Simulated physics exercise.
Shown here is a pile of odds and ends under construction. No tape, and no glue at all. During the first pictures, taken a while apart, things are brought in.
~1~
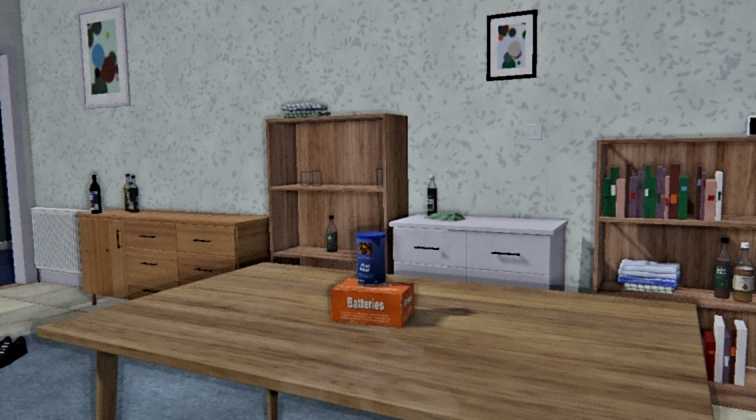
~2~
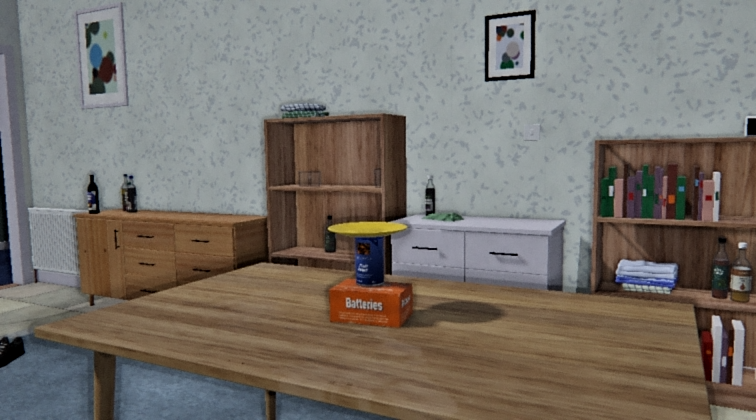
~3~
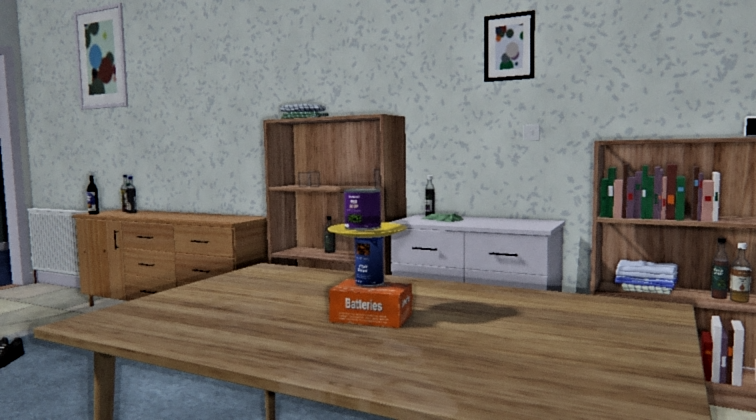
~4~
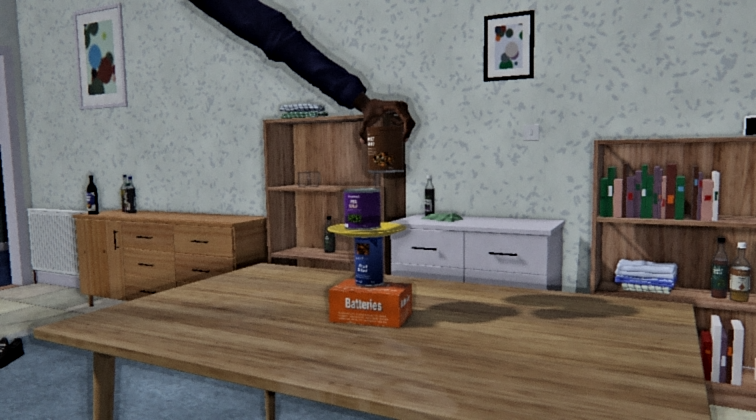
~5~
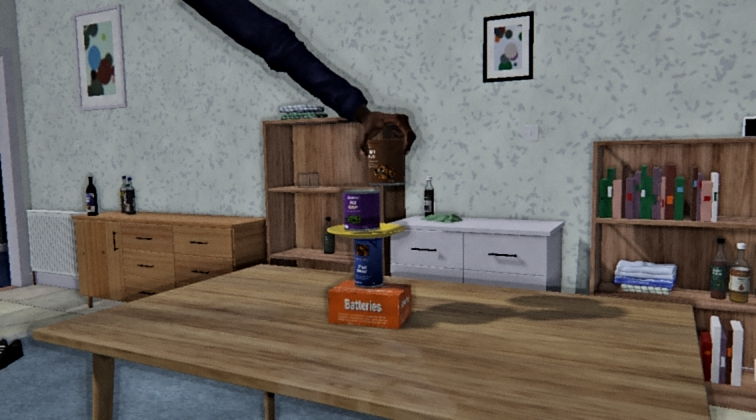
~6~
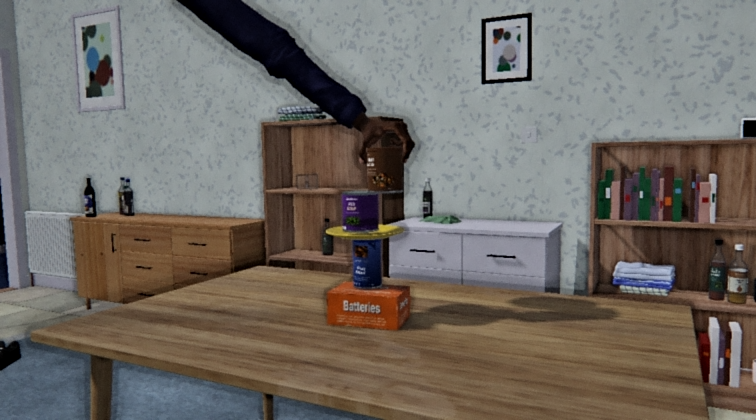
A hand lowers a brown pot slightly above a stack of things on a table.
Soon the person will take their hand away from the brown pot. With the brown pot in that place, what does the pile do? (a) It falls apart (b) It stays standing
a.
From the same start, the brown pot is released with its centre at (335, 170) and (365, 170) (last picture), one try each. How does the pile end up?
It caves in in the first case and survives in the second case.
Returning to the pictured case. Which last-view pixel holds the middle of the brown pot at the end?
The object finishes somewhere near (503, 320).
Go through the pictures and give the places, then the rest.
The last thing is not in view yet, in the first picture.
The last thing is not in view yet; blue tin (370, 259), in the second picture.
The last thing is not in view yet, in the third picture.
Still above its spot; brown pot (386, 150); blue tin (369, 259), in the fourth picture.
Still above its spot; brown pot (386, 162), in the fifth picture.
In place under the hand; brown pot (385, 170); blue tin (367, 262), in the sixth picture.
Then, 0.40 s on from there, brown pot now fallen.
Then, 0.50 s on from there, things are still on the move.
Then, 0.70 s on from there, as before.
In the end, fallen, brown pot; the other 4 unmoved. At the end, from the last picture's camera, brown pot near (503, 320). The pile gives way.
